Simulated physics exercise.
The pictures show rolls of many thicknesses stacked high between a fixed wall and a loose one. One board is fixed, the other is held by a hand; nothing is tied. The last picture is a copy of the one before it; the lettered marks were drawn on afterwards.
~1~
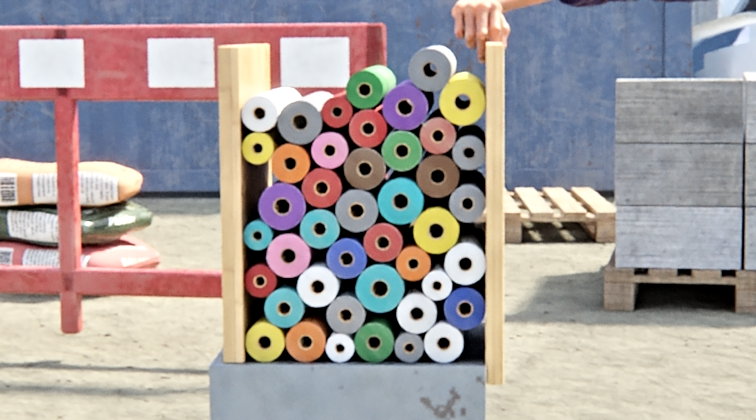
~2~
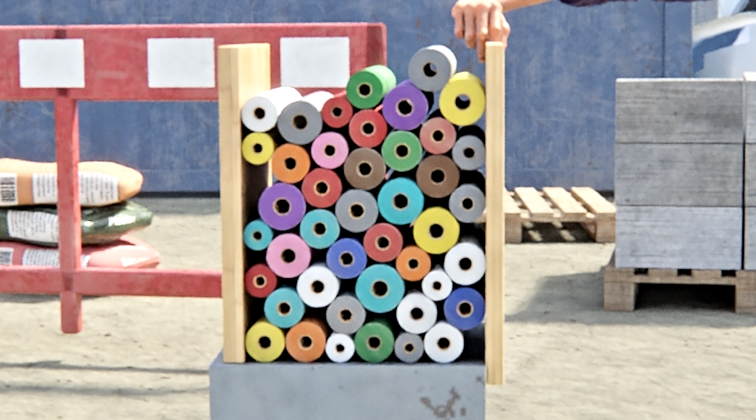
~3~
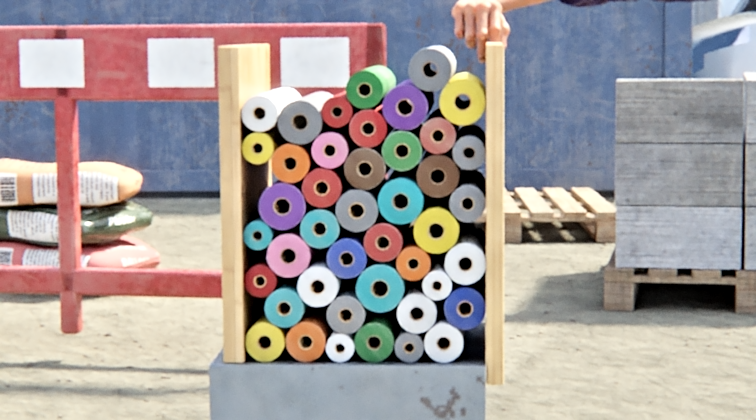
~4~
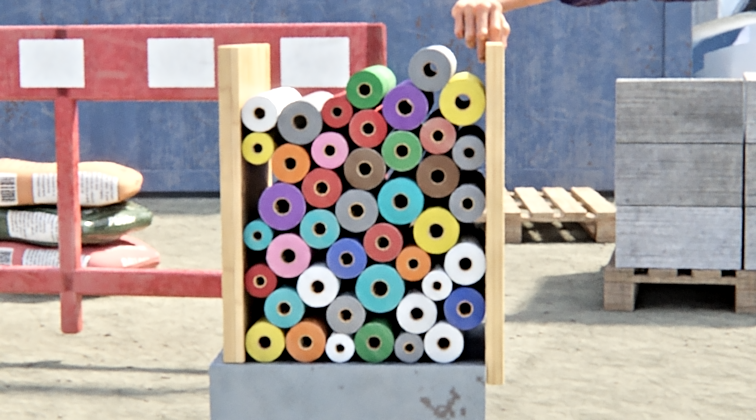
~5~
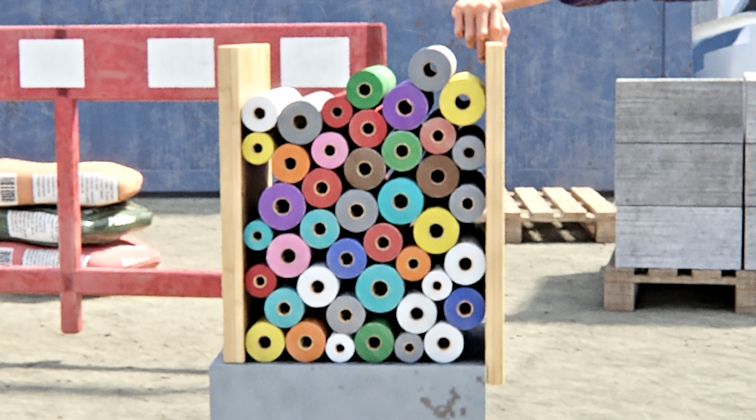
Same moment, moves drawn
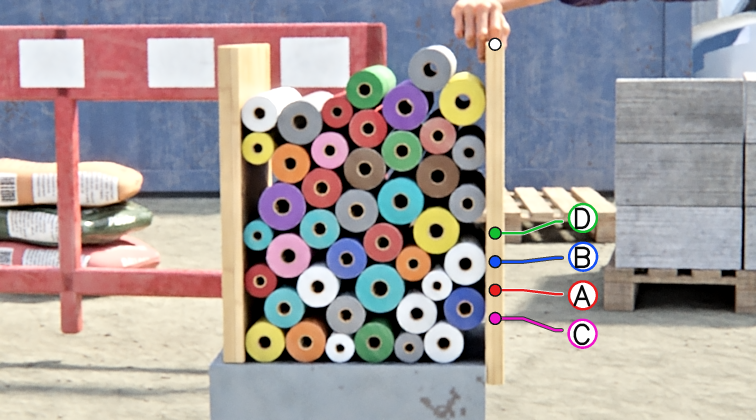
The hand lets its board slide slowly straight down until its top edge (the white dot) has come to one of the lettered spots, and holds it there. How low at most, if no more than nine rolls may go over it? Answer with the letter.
Mark D is as low as it can go.
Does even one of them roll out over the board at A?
At A: Yes.
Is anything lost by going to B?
Yes.
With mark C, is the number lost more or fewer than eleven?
More than eleven.
On the marked copy, A at (495, 290); B at (495, 262); C at (495, 319); D at (495, 233); the white dot at (495, 44).
Following D. Soon after the start, top of the board (486, 125).
Later, top of the board (486, 214).
In the end, top of the board (486, 232), seven out over the board.
As for the rest, A more than nine out over the board; B more than nine out over the board; C more than nine out over the board.
